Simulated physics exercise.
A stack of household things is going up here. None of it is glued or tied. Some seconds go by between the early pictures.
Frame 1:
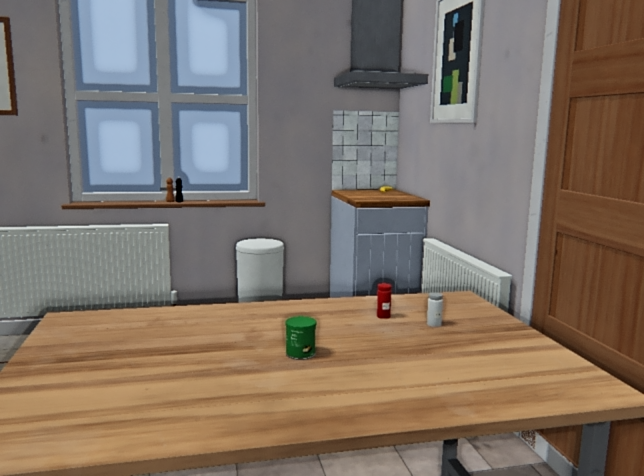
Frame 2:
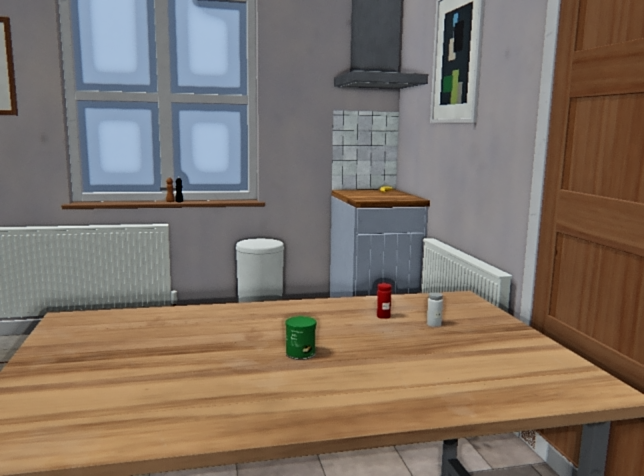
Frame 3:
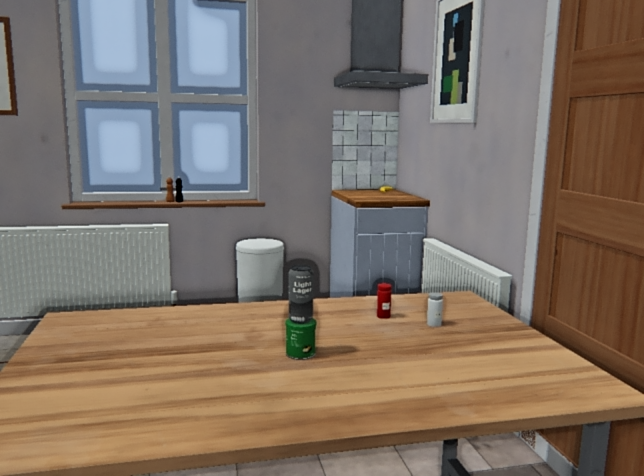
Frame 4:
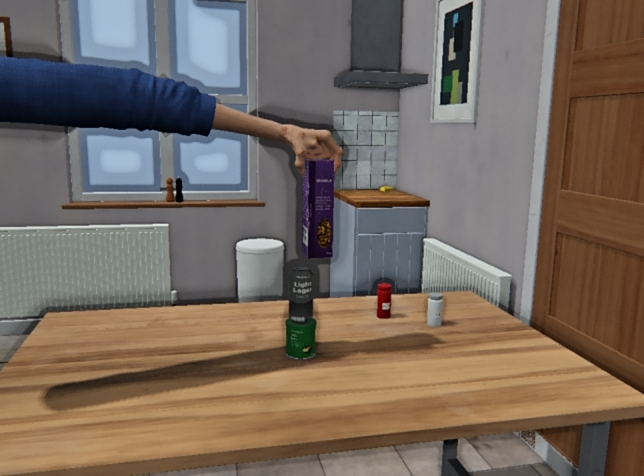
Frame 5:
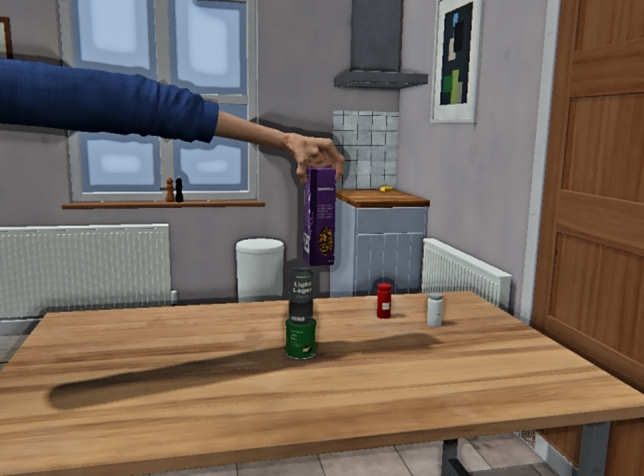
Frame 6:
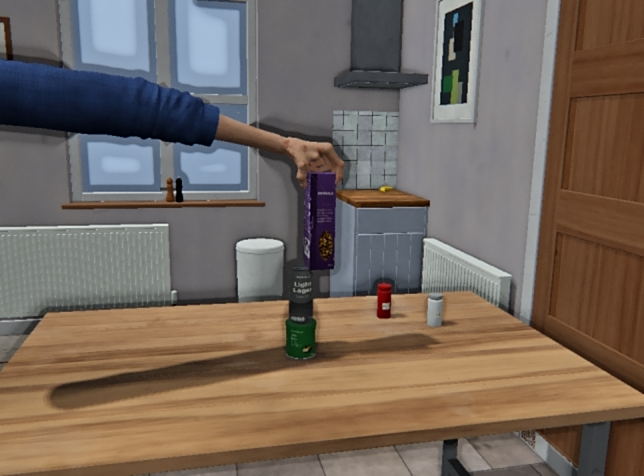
On a wooden kitchen table, a hand lowers a purple carton onto a grey can.
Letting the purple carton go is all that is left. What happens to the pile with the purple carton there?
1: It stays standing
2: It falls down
Answer: 2.
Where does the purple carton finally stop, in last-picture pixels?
Near (376, 337).
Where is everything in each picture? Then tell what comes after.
In the first frame, the last thing is not in view yet.
In the second frame, the last thing is not in view yet; white shaker (435, 309).
In the third frame, the last thing is not in view yet; grey can (301, 294).
In the fourth frame, still above its spot; purple carton (317, 208); white shaker (435, 309).
In the fifth frame, still above its spot; purple carton (319, 216); grey can (301, 294).
In the sixth frame, in place under the hand; purple carton (319, 220); white shaker (435, 309).
Then, 0.40 s later than the last frame, purple carton tilted by 31° near (342, 229).
Then, 0.50 s later than the last frame, purple carton now fallen.
Then, 0.60 s later than the last frame, things are still on the move.
When it is over, fallen, purple carton; the other 4 as before. End places, in pixels of the last picture, purple carton near (376, 337). The pile comes apart.
